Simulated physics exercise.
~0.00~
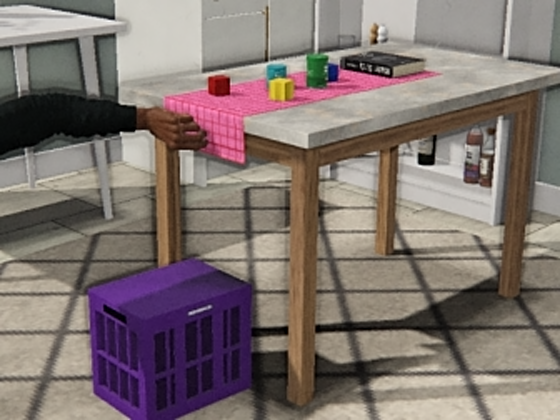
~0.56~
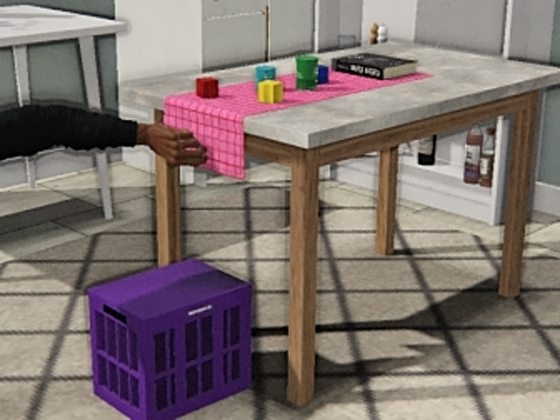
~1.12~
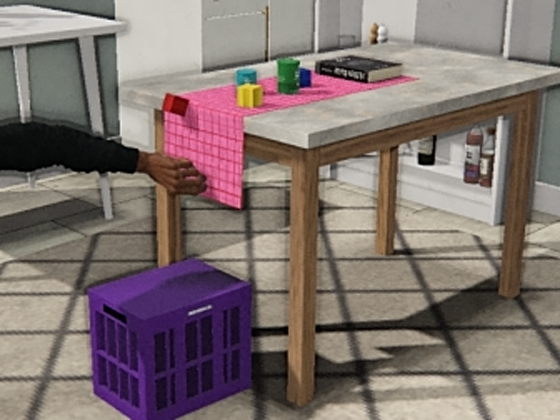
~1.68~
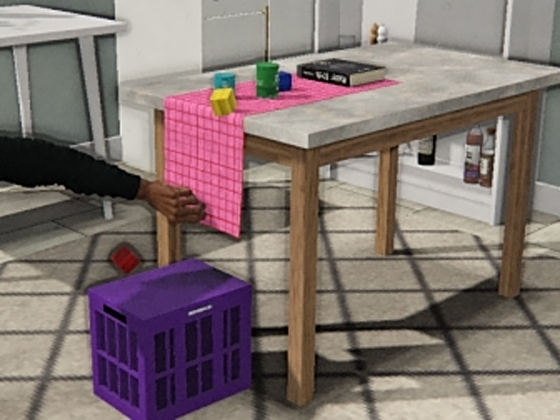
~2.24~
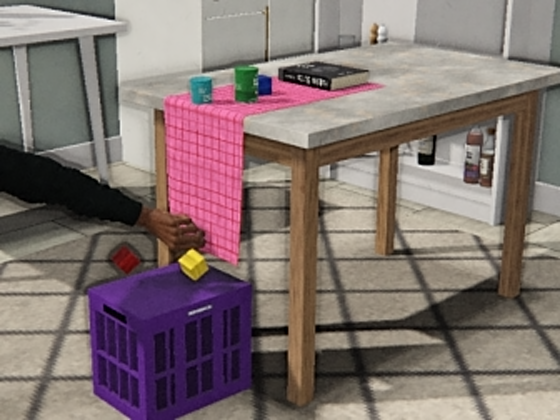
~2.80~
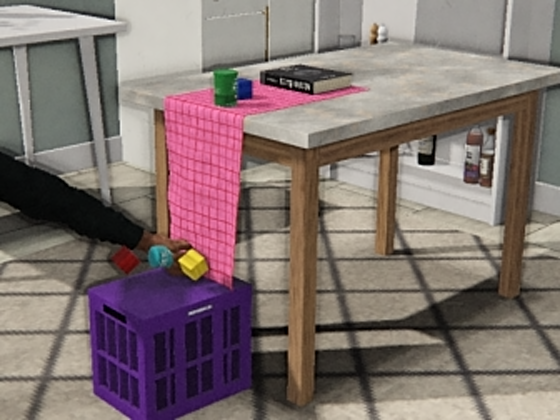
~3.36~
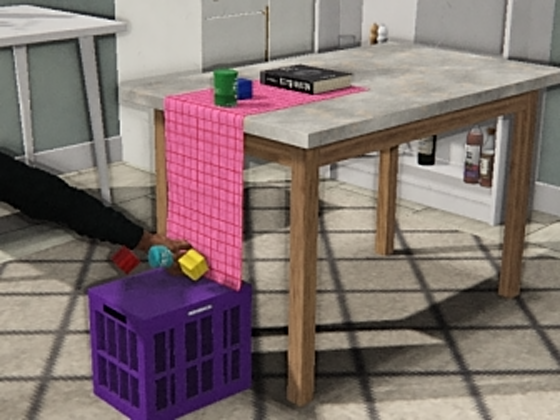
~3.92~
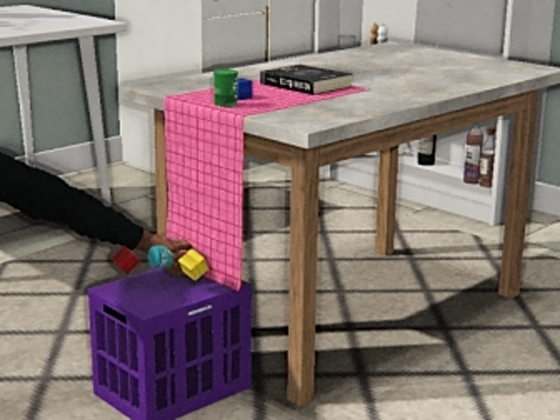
Hand pulling pink runner down off a table, the red cube, yellow cube and turquoise pot dropping over the edge towards a purple crate.
